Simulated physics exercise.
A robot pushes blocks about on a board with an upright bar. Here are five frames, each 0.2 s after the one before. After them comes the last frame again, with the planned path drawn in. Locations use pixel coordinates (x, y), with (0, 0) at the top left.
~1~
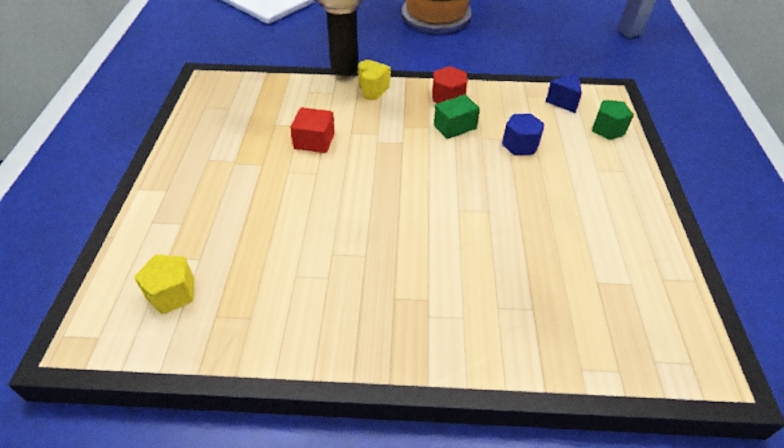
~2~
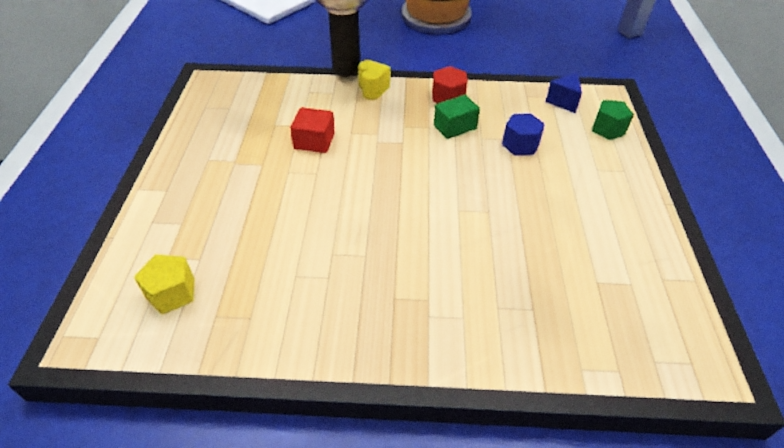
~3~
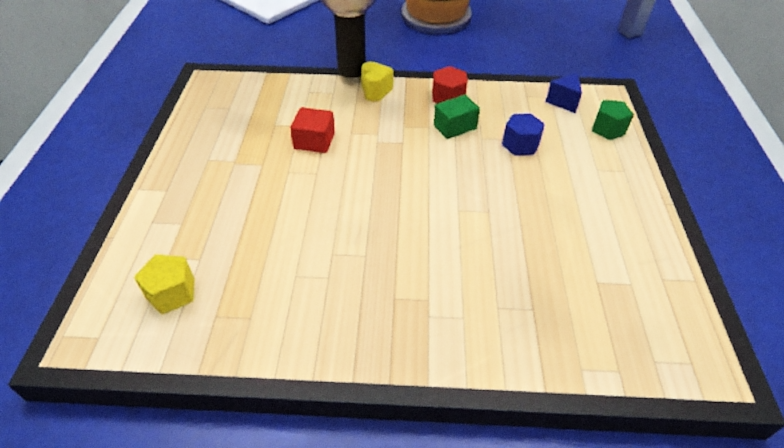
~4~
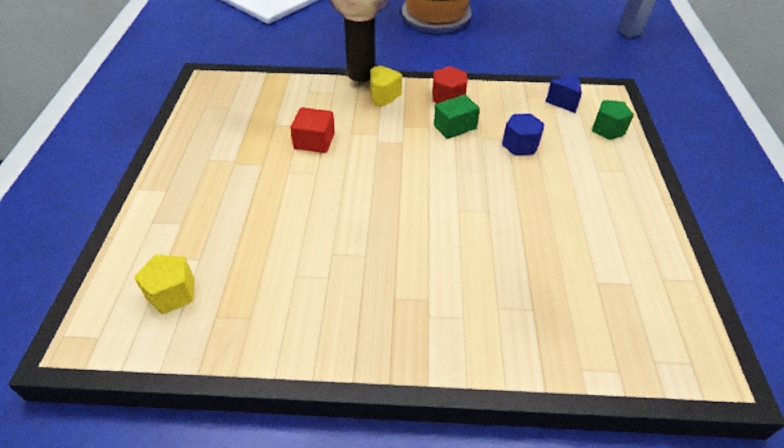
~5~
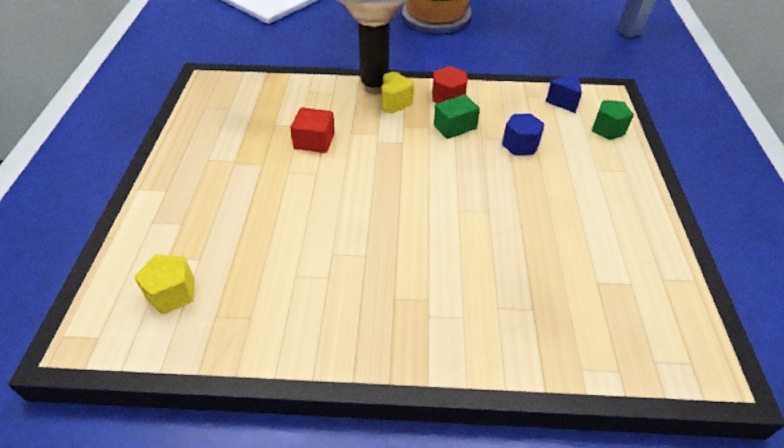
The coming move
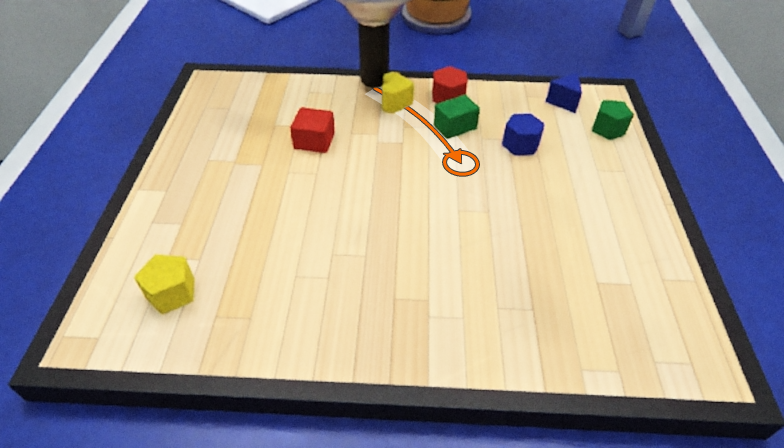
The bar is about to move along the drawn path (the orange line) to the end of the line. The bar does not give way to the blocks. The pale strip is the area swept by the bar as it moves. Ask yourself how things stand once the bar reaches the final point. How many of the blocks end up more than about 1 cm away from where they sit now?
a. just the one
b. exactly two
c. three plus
Answer: B.
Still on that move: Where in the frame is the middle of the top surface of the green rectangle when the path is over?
The middle of the upper face of the green rectangle will lie at about (475, 113) in the picture.
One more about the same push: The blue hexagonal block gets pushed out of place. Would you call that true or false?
False
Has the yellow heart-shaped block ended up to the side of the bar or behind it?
I believe so.
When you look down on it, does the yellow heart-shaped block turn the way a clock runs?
Yes, that is what happens.
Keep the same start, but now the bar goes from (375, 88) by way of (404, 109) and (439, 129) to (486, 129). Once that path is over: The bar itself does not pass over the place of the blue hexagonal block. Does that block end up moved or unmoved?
It is shoved along.
Path on the board, from (375, 88) through (422, 120) to (461, 163).
On the path given first. One third of the way, bar (409, 101); yellow heart-shaped block (421, 105), turned 40° clockwise.
Two thirds of the way, bar (437, 125); yellow heart-shaped block (429, 128), turned 110° clockwise; green rectangle (469, 110), turned 50° anticlockwise.
At the end, bar (462, 155); yellow heart-shaped block (431, 143), turned 160° clockwise; red hexagonal block in place; green rectangle (475, 113), turned 80° anticlockwise; blue hexagonal block in place.
